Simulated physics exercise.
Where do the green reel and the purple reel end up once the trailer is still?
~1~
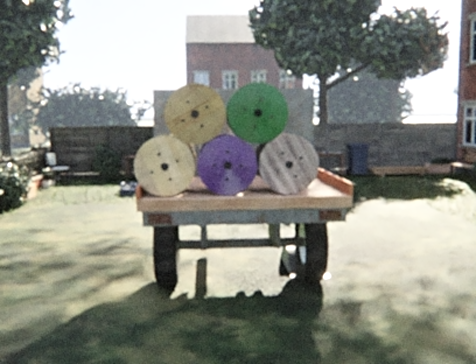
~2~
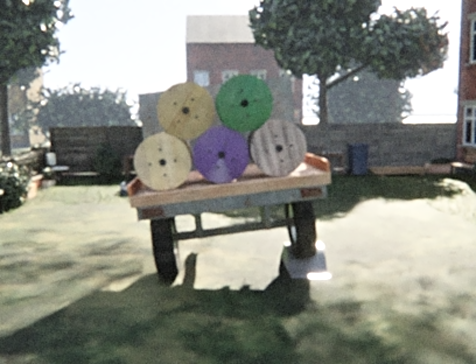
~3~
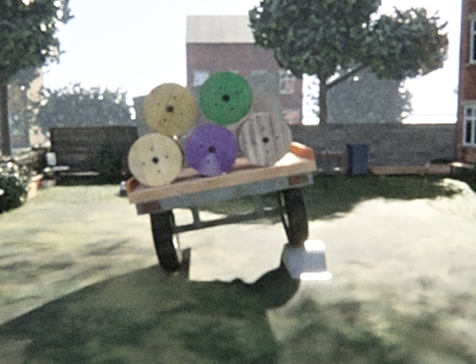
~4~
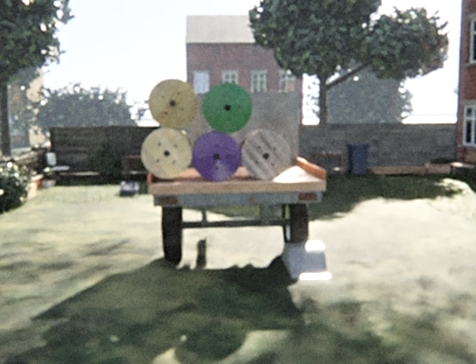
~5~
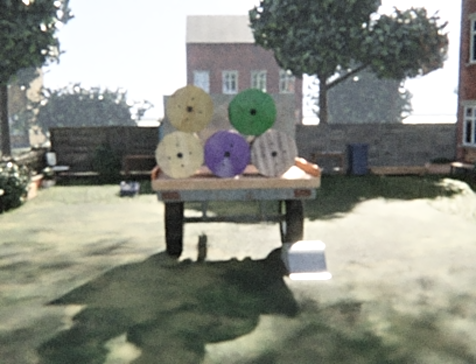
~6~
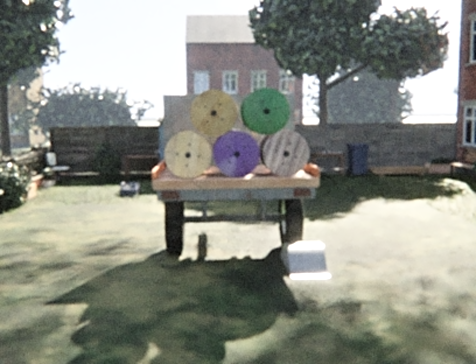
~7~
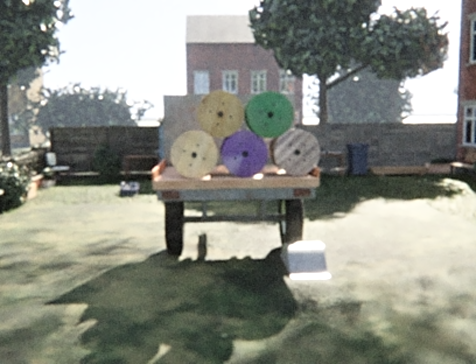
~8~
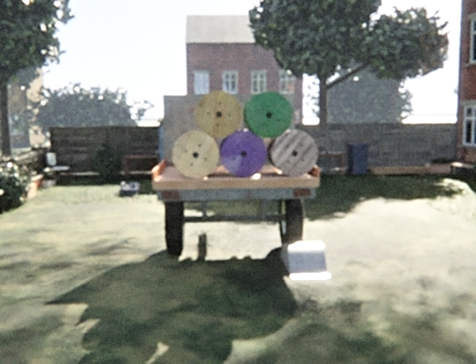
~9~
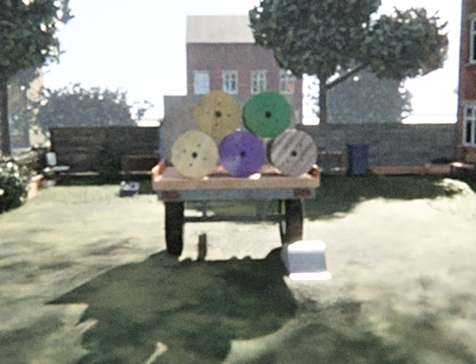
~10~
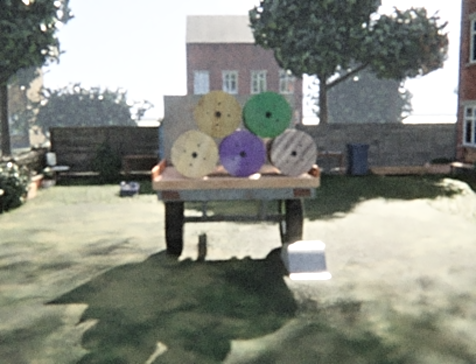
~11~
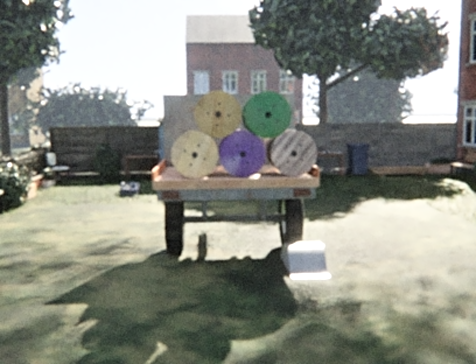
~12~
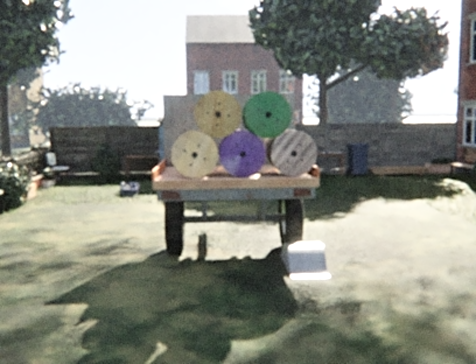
Both are still on the trailer. The green reel rests on top of other reels, and the purple one sits on the deck in the middle of the bottom row.
